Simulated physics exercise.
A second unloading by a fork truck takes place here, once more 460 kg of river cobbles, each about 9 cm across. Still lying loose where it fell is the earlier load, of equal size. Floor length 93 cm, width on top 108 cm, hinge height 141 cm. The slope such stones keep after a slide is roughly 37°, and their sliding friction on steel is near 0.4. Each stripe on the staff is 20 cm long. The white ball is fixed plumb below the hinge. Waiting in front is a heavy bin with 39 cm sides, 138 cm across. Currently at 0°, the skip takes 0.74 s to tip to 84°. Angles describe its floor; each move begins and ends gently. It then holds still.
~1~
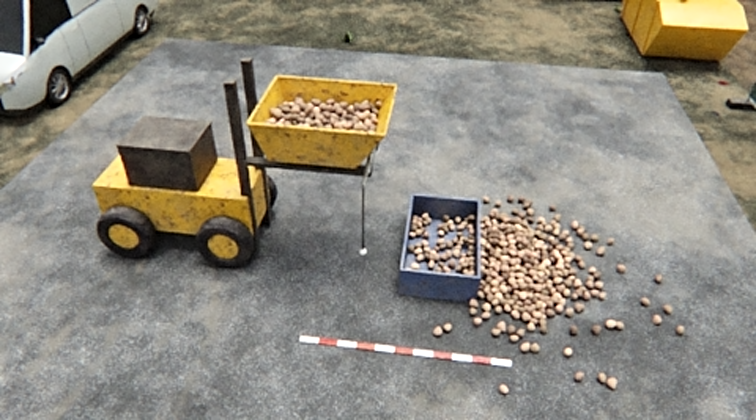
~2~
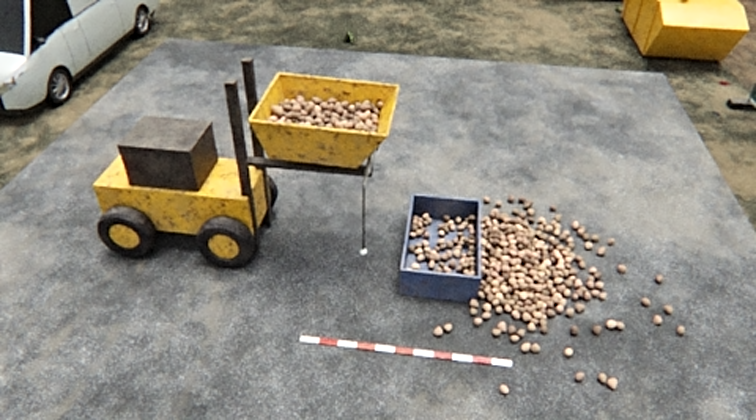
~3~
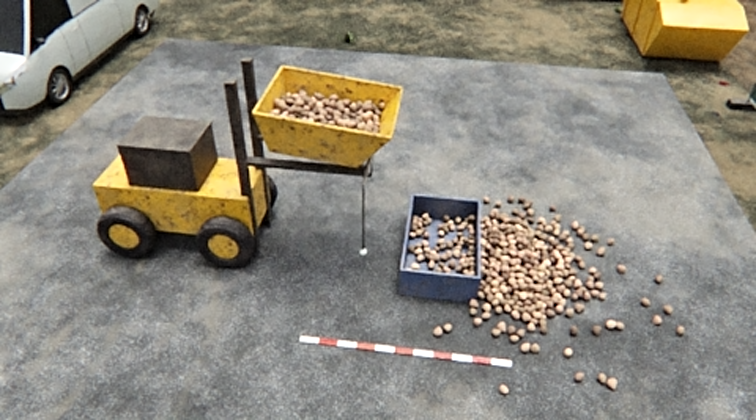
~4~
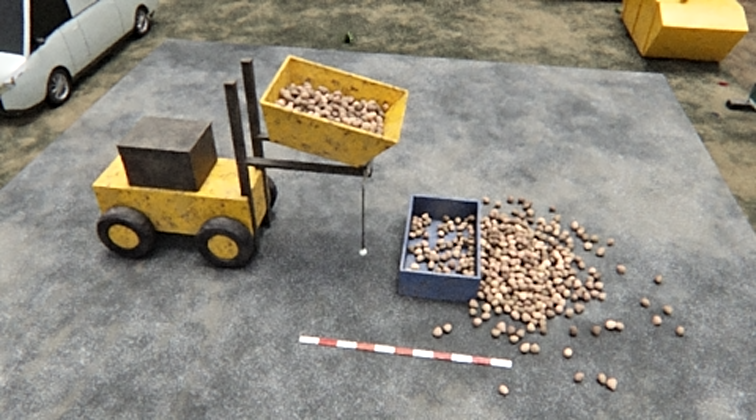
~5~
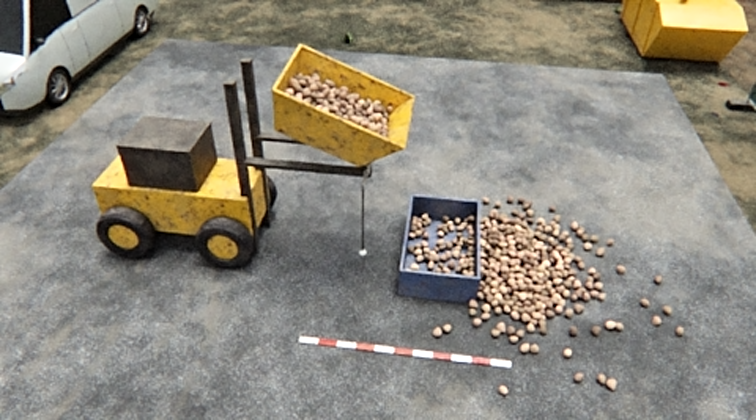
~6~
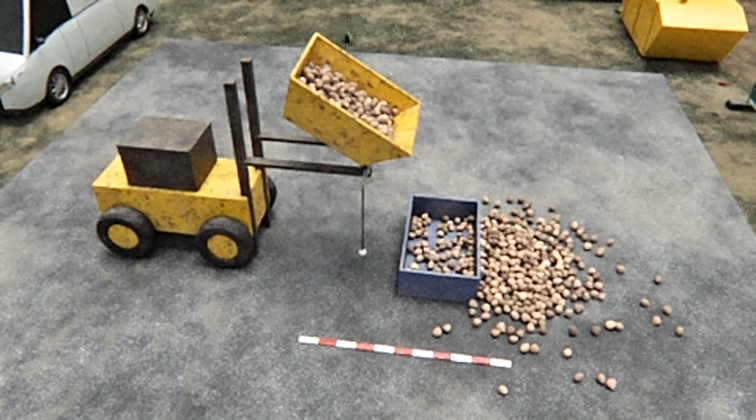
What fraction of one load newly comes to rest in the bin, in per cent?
About 42 per cent.
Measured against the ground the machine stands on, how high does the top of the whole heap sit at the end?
It reaches near 36 cm up from the ground.
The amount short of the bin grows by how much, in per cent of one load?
0 %.
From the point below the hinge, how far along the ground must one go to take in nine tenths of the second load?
I'd say close to 250 centimetres ahead of it.
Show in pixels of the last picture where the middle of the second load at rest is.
The centre sits about (493, 256).
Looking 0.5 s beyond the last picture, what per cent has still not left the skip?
Roughly 85 parts in a hundred of the load.
Then, 0.2 s after the last picture the floor is at 70°; in per cent of one load, 100 in the skip, 18 in the bin, 80 beside or beyond the bin; the foremost stones are at (641, 287).
Then, 0.5 s after the last picture the floor is at 84°; in per cent of one load, 86 in the skip, 31 in the bin, 80 beside or beyond the bin; the foremost stones are at (641, 287).
Then, 0.9 s after the last picture the floor is at 84°; in per cent of one load, 12 in the skip, 56 in the bin, 130 beside or beyond the bin; the foremost stones are at (641, 287).
Then, 3.5 s after the last picture the floor is at 84°; in per cent of one load, 0 in the skip, 60 in the bin, 138 beside or beyond the bin; the foremost stones are at (715, 280). Net gain in the bin, 42.
